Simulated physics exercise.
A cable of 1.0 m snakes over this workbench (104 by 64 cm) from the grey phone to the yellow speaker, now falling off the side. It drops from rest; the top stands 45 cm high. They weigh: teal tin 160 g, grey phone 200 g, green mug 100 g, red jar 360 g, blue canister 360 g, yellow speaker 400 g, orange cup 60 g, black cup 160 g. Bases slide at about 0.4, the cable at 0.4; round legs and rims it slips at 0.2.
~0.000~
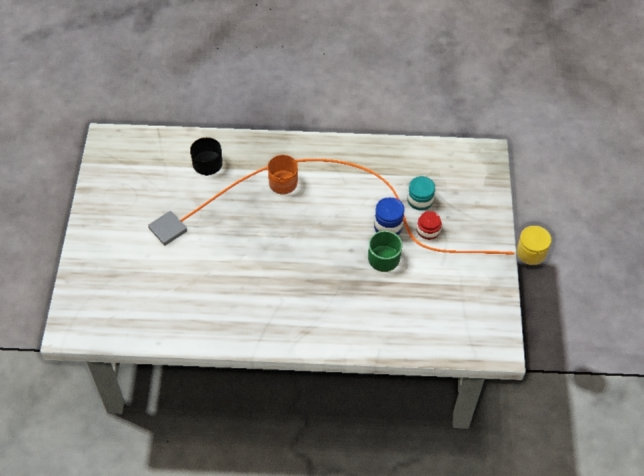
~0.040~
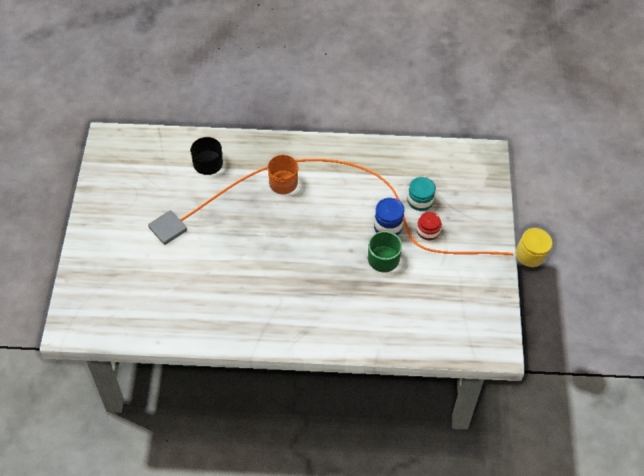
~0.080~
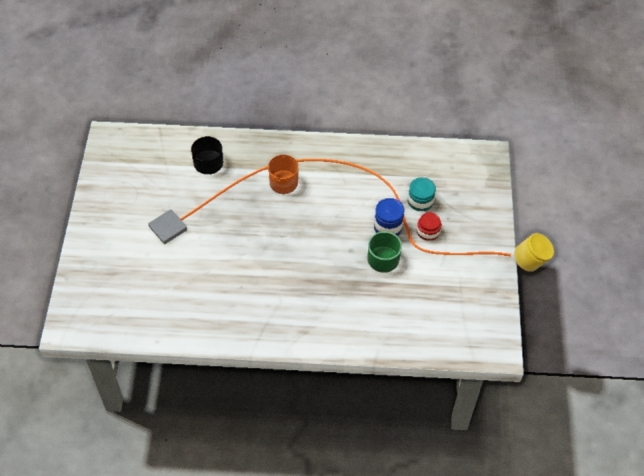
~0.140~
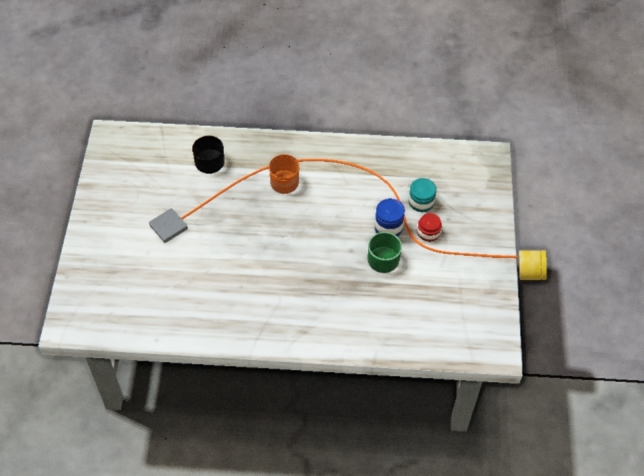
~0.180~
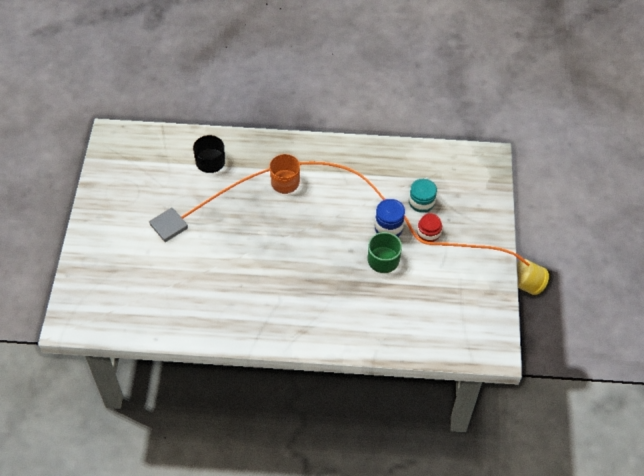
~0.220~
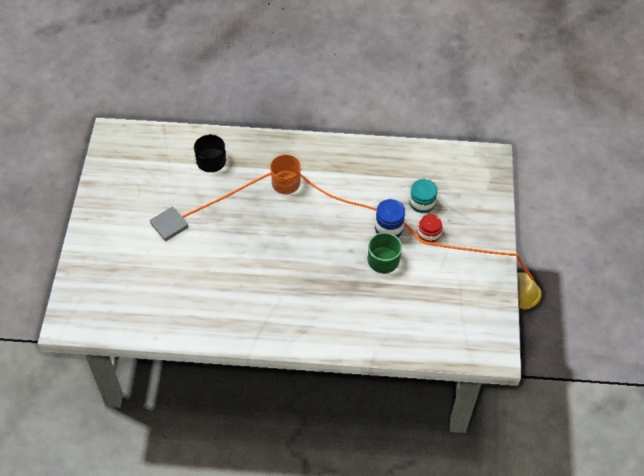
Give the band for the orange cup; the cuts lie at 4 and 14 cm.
Verdict: The orange cup reaches the top band.
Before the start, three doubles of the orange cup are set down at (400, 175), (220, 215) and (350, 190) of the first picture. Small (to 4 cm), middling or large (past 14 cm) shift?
In that order: Small, middling, large.
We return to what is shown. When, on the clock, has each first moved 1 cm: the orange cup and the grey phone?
About: Orange cup 0.24 s, grey phone 0.28 s.
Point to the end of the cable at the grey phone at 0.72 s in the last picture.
At about (270, 216).
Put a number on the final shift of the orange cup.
About: Orange cup off the top.
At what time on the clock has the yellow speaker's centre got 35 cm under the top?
That is: 0.50 s.
At 0.5 s, the cable's tail end at (229, 223); orange cup 34 cm off its start, grey phone 11 cm off its start, yellow speaker over the edge.
At 0.7 s, the cable's tail end at (270, 216); orange cup over the edge, grey phone 20 cm off its start, yellow speaker over the edge.
At 1.0 s, the cable's tail end at (270, 216); orange cup over the edge, grey phone 20 cm off its start at (254, 214), yellow speaker over the edge.
At 1.2 s, the cable's tail end at (270, 216); orange cup over the edge, grey phone 20 cm off its start, yellow speaker over the edge.
At 2.4 s, the cable's tail end at (270, 216); orange cup over the edge, grey phone 20 cm off its start at (254, 214), yellow speaker over the edge, red jar 2 cm off its start at (436, 218).
